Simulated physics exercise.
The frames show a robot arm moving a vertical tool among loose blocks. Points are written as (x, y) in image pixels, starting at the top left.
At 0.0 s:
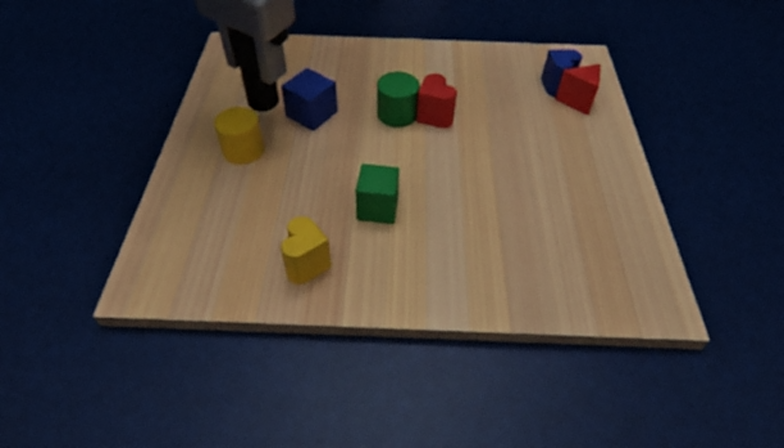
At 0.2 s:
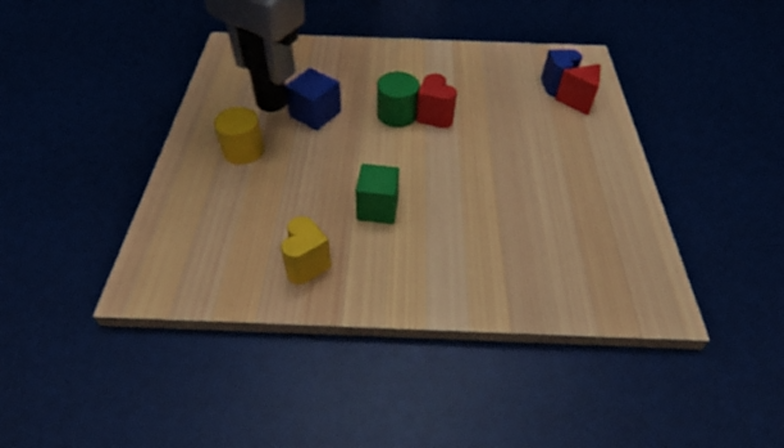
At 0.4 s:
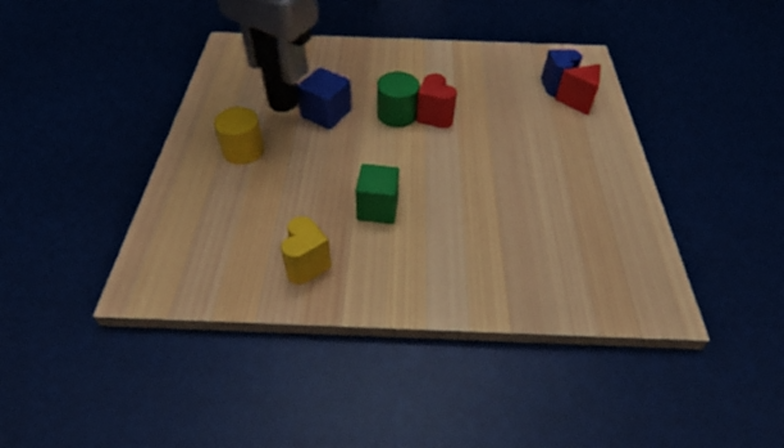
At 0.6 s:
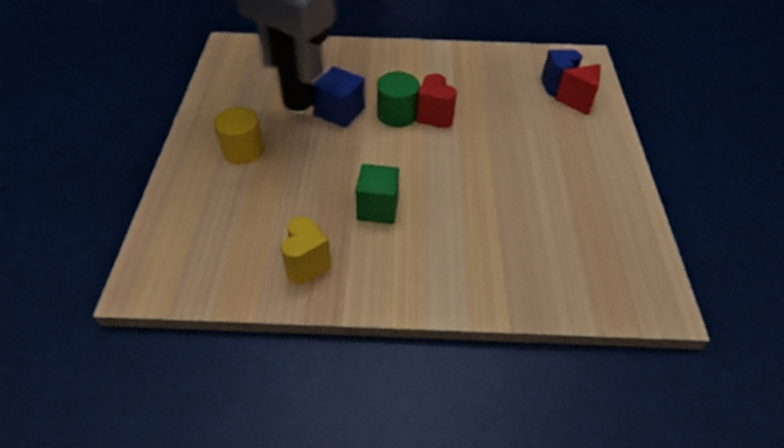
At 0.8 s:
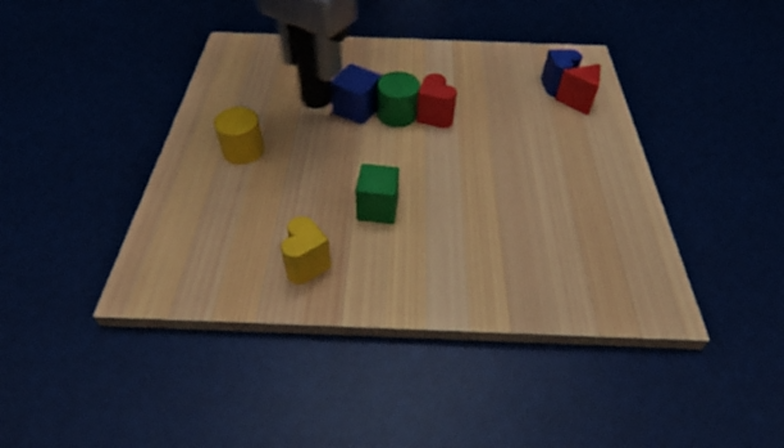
A pale wooden board lies on a dark blue surface, seen from above at an angle by a still camera. Yellow, green and red blocks sit around a blue cube near the top left, with another blue block and a red one at upper right. A robot arm's dark vertical tool slides right, pushing the cube steadily up beside the green cylinder while the other blocks stay put.
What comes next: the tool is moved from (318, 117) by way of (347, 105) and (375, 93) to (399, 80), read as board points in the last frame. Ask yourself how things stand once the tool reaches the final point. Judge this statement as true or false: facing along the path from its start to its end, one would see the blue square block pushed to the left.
The claim does not hold.
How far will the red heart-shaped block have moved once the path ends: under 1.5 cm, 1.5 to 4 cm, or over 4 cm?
It moves between 1.5 and 4 cm.
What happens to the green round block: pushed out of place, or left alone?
By the last moment of the path, the green round block has shifted.
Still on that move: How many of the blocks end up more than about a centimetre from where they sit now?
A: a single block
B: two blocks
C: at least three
Letter C.
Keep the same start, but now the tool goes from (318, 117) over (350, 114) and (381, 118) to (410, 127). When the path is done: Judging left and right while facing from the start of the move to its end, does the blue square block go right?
No, it doesn't check out.
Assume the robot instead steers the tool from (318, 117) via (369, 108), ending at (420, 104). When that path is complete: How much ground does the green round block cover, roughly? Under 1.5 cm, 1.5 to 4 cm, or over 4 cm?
It ends farther than 4 cm from its spot.
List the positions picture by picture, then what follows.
In the first frame, tool's lower end at (264, 103); yellow round block at (236, 120); blue square block at (308, 83); green round block at (398, 83); red heart-shaped block at (437, 86).
In the second frame, tool at (272, 103); blue square block at (312, 83).
In the third frame, tool at (284, 104); blue square block at (323, 82).
In the fourth frame, tool at (299, 103); blue square block at (338, 81).
In the fifth frame, tool at (317, 100); yellow round block at (236, 120); blue square block at (356, 78); green round block at (399, 83); red heart-shaped block at (437, 86).
What follows on the original path. One third of the way, tool at (348, 87); blue square block at (387, 65); green round block at (420, 81); red heart-shaped block at (457, 92), turned 15° anticlockwise.
Two thirds of the way, tool at (376, 76); blue square block at (412, 57), turned 20° clockwise; green round block at (434, 79); red heart-shaped block at (467, 97).
At the end, tool at (400, 63); yellow round block still; blue square block at (434, 52), turned 60° clockwise; green round block at (434, 79); red heart-shaped block at (467, 97).
